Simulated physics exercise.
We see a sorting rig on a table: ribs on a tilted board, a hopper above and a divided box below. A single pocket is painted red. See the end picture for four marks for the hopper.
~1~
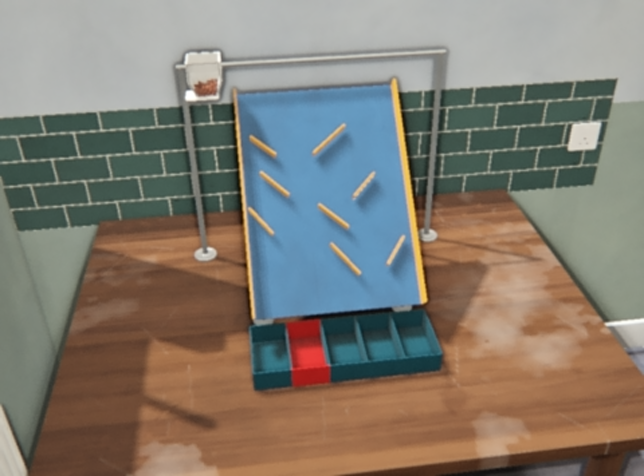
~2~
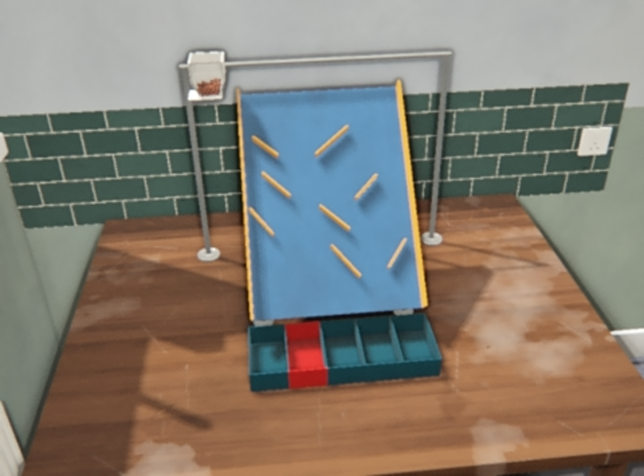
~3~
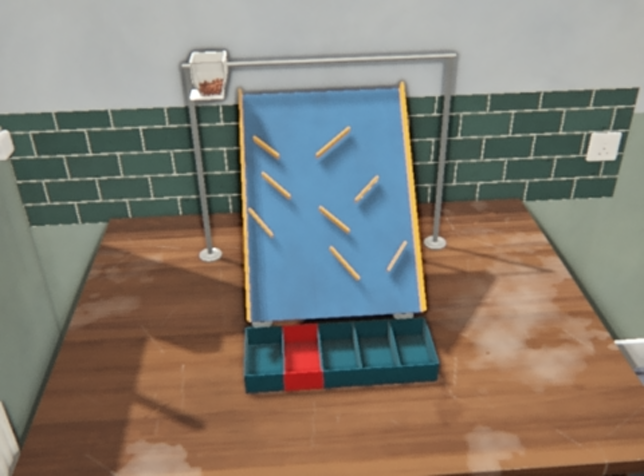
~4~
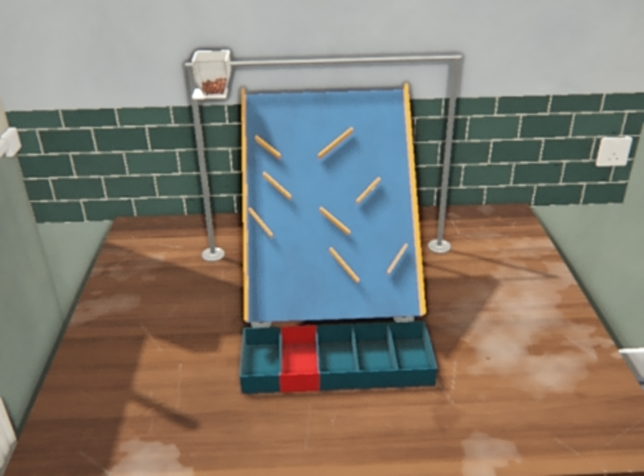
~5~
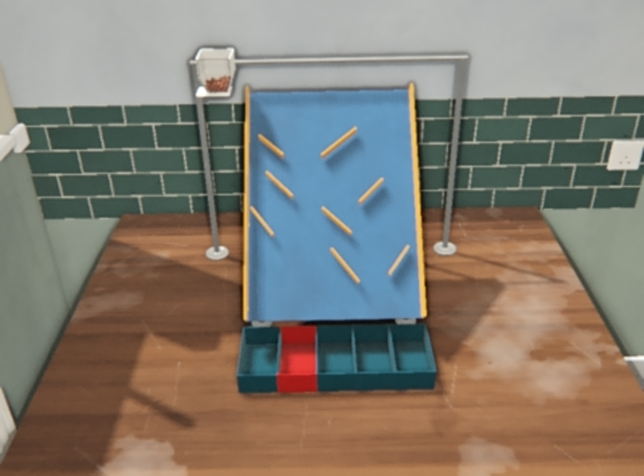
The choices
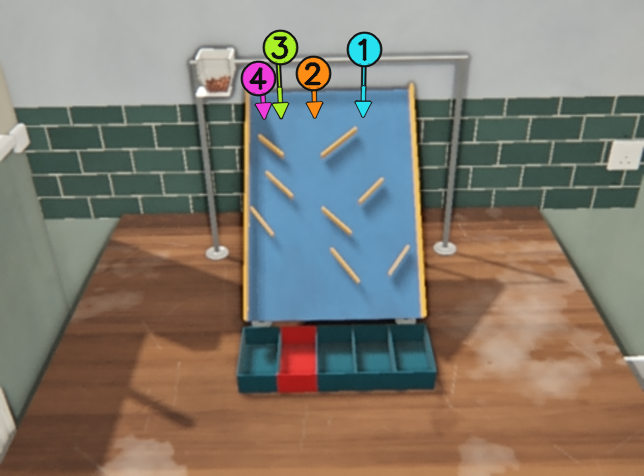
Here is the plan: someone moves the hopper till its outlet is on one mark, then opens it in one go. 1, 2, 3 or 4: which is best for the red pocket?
Mark 2.
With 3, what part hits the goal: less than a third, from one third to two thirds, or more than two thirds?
Less than a third.
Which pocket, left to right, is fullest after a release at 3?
The third from the left.
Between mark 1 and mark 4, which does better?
The answer is 4.
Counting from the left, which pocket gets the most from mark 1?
The fourth from the left.
On the marked copy, mark 1 meets the board at (363, 111); mark 2 meets the board at (314, 112); mark 3 meets the board at (280, 112); mark 4 meets the board at (264, 113).
With 1, about a tenth in the red pocket, the larger part in other pockets.
With 2, the larger part in the red pocket, roughly a quarter in other pockets, just a few outside the box.
With 3, roughly a quarter in the red pocket, the larger part in other pockets.
With 4, roughly a third in the red pocket, roughly half in other pockets, about a tenth held on the board, just a few outside the box.
